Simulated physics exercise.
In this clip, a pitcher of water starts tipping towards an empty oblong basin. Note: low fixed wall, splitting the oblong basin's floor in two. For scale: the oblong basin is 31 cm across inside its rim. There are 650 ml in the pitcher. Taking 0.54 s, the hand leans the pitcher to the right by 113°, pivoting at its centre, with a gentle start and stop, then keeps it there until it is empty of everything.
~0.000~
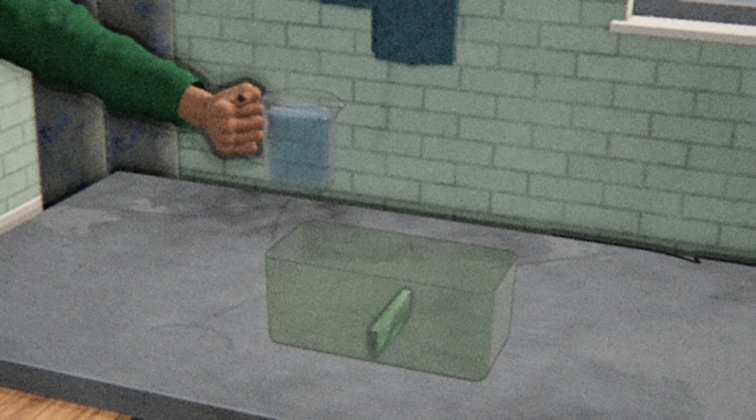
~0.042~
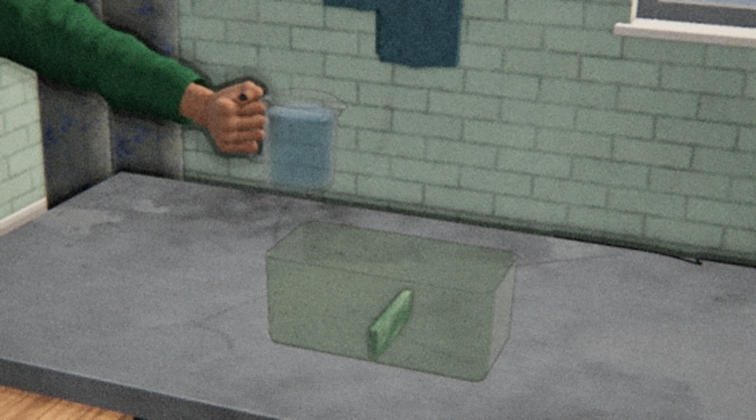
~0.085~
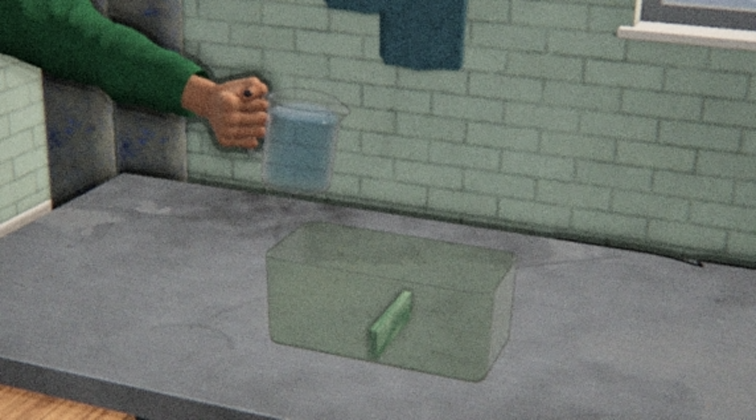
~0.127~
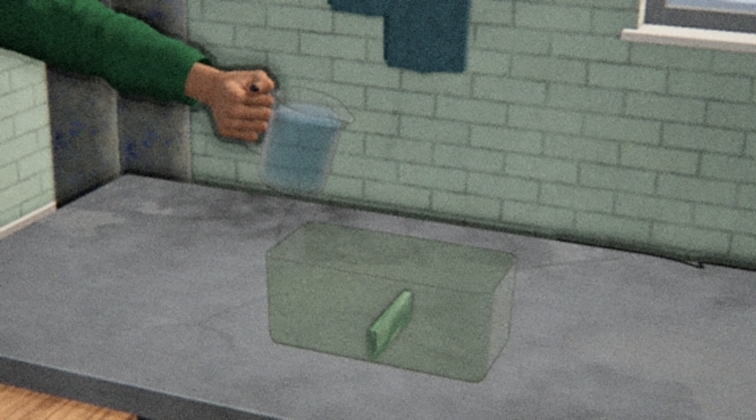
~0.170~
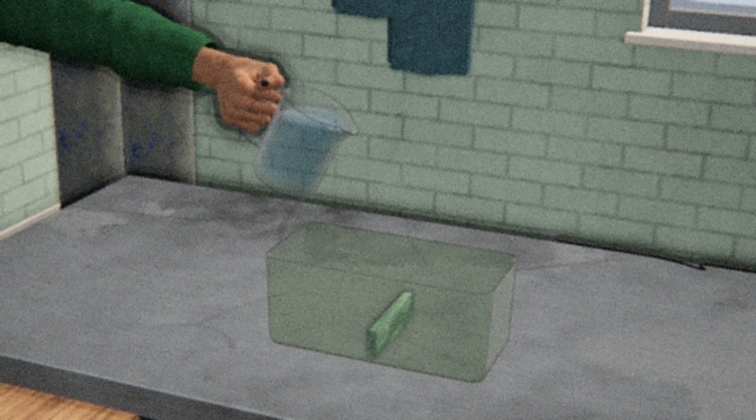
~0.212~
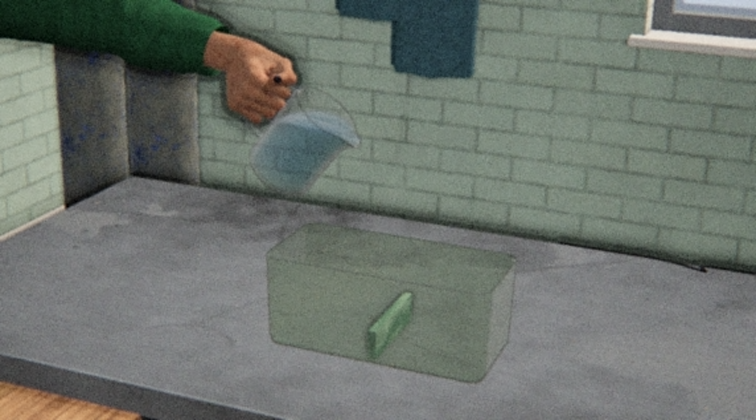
To begin with, a hand in a green sleeve holds a clear pitcher of bluish liquid upright, above and behind an empty, see-through oblong basin with a low green wall across its floor. The hand then leans the pitcher to the right, gently at first, until it is steeply slanted.
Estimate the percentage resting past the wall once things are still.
I would say roughly 36 percent.
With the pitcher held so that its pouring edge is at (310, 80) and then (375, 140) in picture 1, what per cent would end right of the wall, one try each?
Try 1: 5 %; try 2: 85 %.
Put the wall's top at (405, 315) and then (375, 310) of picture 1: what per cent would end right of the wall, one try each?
The first gives near 15 per cent and the second near 80 per cent.
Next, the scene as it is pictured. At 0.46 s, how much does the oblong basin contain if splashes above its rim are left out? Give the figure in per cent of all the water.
20 %, more or less.
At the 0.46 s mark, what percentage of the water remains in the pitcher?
Roughly 52 %.
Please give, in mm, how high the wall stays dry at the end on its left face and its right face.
Roughly 24 mm on the left side and roughly 32 mm on the right.
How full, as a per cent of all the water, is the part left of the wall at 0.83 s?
60 %.
After 0.46 s the tilt is 107° and 51 per cent is still to pour, 7 is left of the wall and 14 right of it.
After 0.64 s the tilt is 113° and 10 per cent is still to pour, 48 is left of the wall and 29 right of it.
After 0.83 s the tilt is 113° and 1 per cent is still to pour, 59 is left of the wall and 35 right of it.
After 1.04 s the tilt is 113° and 0 per cent is still to pour, 62 is left of the wall and 36 right of it.
In the end 62 per cent lies left of the wall, 36 right of it and 2 outside.
